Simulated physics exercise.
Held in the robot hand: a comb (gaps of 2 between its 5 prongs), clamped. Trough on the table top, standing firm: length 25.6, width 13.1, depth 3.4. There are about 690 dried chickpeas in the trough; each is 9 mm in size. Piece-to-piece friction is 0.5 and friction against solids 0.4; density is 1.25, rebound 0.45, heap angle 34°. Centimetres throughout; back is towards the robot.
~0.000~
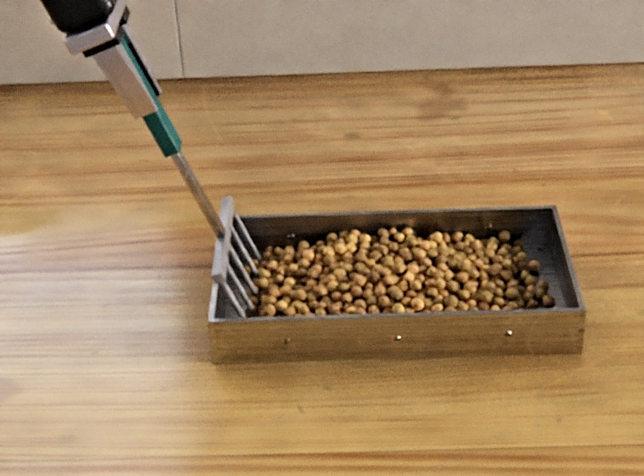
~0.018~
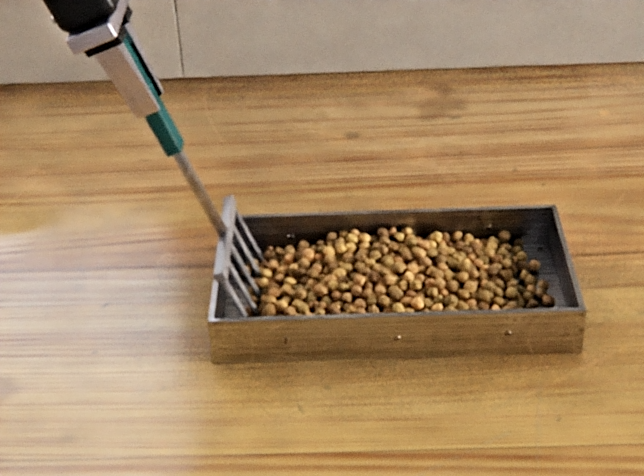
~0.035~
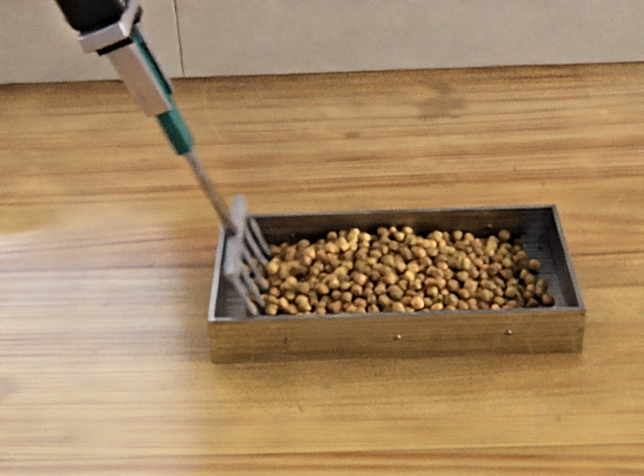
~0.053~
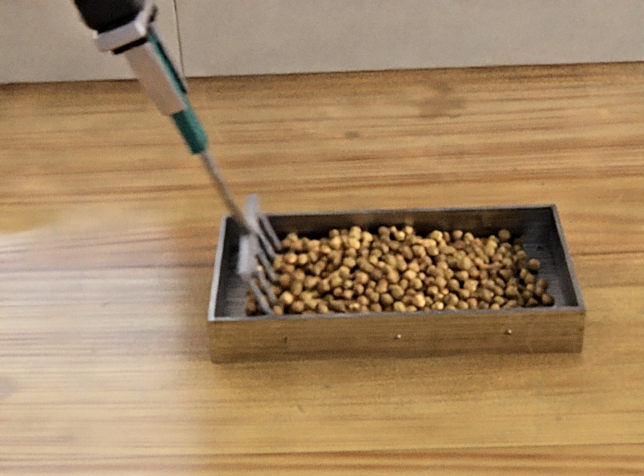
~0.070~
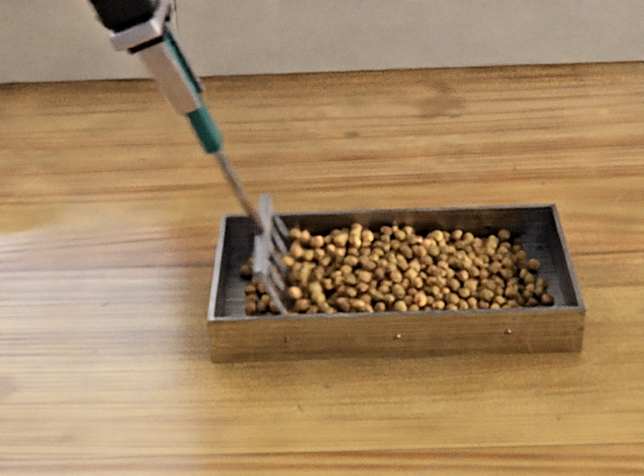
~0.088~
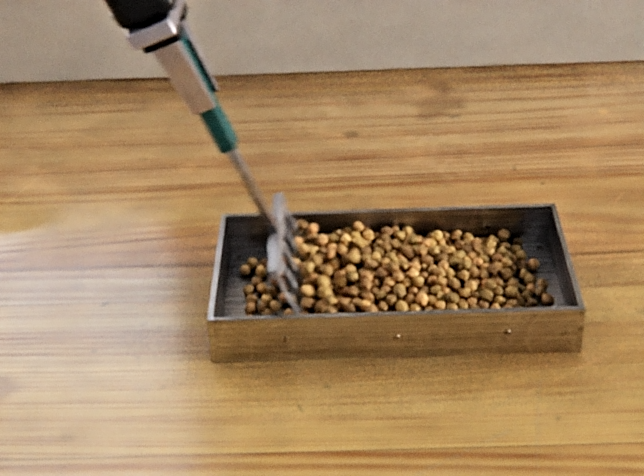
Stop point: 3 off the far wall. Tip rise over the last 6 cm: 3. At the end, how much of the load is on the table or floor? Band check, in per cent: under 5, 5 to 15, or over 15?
5 to 15 per cent.
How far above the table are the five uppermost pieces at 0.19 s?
Height: Near 5 cm.
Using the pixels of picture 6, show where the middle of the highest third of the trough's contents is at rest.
I'd say close to (531, 269).
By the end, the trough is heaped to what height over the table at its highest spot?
Around 4.5 cm above the table.
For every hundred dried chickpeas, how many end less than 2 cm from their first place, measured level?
That comes to some 10 per cent.
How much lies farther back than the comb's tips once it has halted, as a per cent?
Share behind the stopped tips: Approx. 65 %.
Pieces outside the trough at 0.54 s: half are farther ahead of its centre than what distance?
I'd say around 18 centimetres.
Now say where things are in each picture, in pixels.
The first picture shows comb bar at (224, 237), sloping 69°; upper third of the load around (390, 278), from x 245 to 550, top at y 235; 687 in the trough.
The second picture shows comb bar at (226, 237), sloping 69°; upper third of the load around (390, 277), from x 245 to 550, top at y 230.
The third picture shows comb bar at (236, 236), sloping 69°; upper third of the load around (384, 277), from x 245 to 550, top at y 230.
The fourth picture shows comb bar at (249, 235), sloping 69°; upper third of the load around (377, 276), from x 245 to 550, top at y 230.
The fifth picture shows comb bar at (263, 235), sloping 69°; upper third of the load around (377, 275), from x 245 to 550, top at y 230.
The sixth picture shows comb bar at (277, 234), sloping 69°; upper third of the load around (378, 272), from x 235 to 550, top at y 225; 687 in the trough.
By 0.19 s, sloping 69°, highest piece 5 above the table; 687 in the trough.
By 0.29 s, sloping 69°, highest piece 6 above the table; 687 in the trough.
By 0.54 s, sloping 69°, highest piece 5 above the table; 638 in the trough, 49 on the table or floor.
By 1.24 s, sloping 69°, highest piece 5 above the table; 637 in the trough, 50 on the table or floor.
Final count, 637 in the trough, 50 on the table or floor. That is 7 % on the table or floor.
